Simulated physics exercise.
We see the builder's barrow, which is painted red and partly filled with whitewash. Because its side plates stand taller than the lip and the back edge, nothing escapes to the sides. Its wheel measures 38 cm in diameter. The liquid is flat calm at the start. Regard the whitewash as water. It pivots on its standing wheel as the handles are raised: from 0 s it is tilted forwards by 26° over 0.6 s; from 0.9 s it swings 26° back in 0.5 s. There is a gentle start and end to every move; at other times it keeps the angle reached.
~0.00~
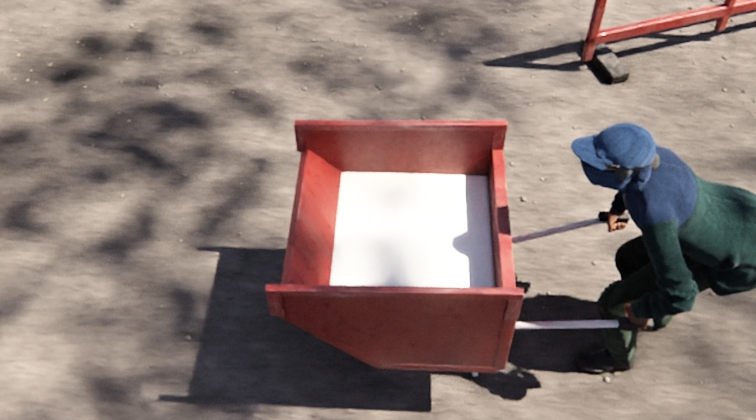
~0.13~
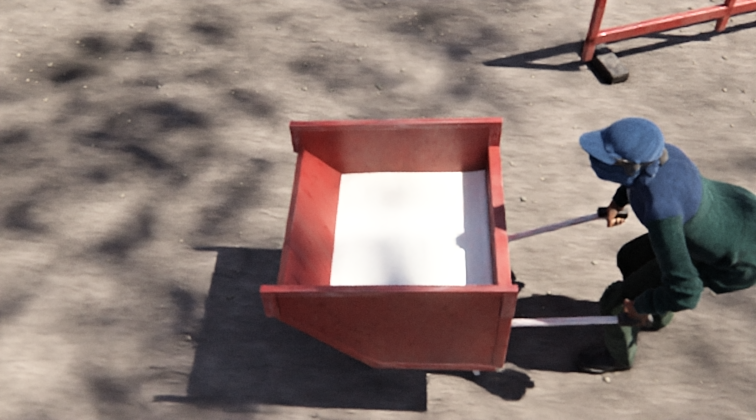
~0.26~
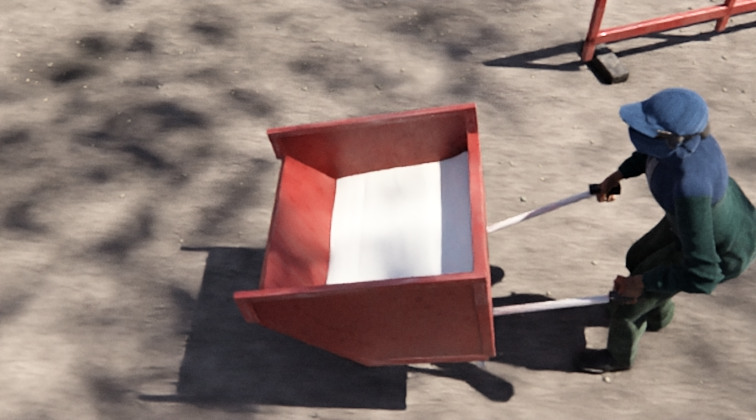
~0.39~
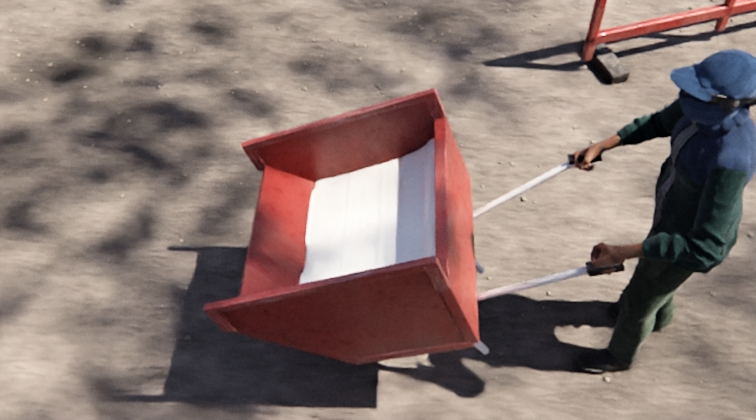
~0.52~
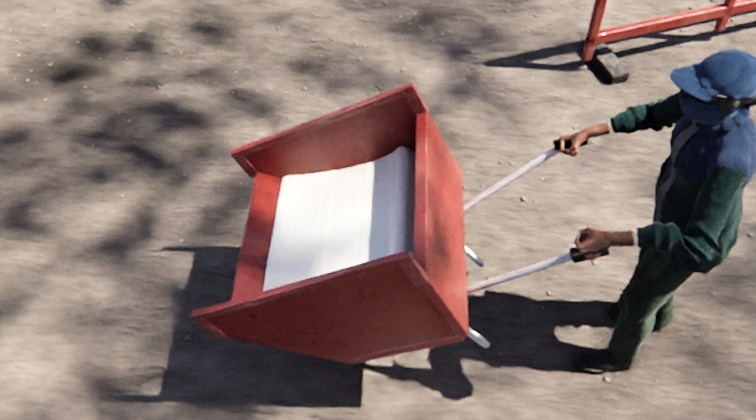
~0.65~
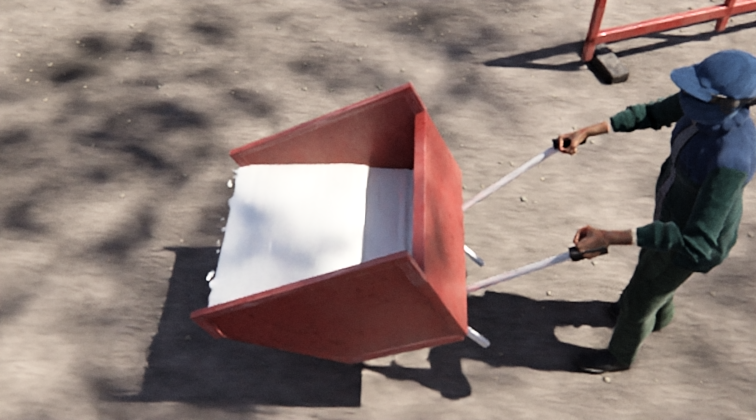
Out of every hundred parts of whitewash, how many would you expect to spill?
About 59 in every hundred.
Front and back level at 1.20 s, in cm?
The surface sits near 16 cm in front and near 0 cm at the rear.
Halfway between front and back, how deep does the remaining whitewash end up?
Close to 8 cm of depth there.
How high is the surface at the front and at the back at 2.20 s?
Reading: About 12 cm in front, about 12 cm behind.
Then, 1.20 s in, the barrow is at 8° forwards, the surface stands 0 cm at the back and 16 cm at the front; 48 per cent is out, over the front.
Then, 1.70 s in, the surface stands 48 cm at the back and 4 cm at the front; 51 per cent is out, over the front.
Then, 2.20 s in, the surface stands 12 cm at the back and 12 cm at the front; 51 per cent is out, over the front.
Then, 4.28 s in, 59 per cent is out, over the front, 61 of 104 litres.
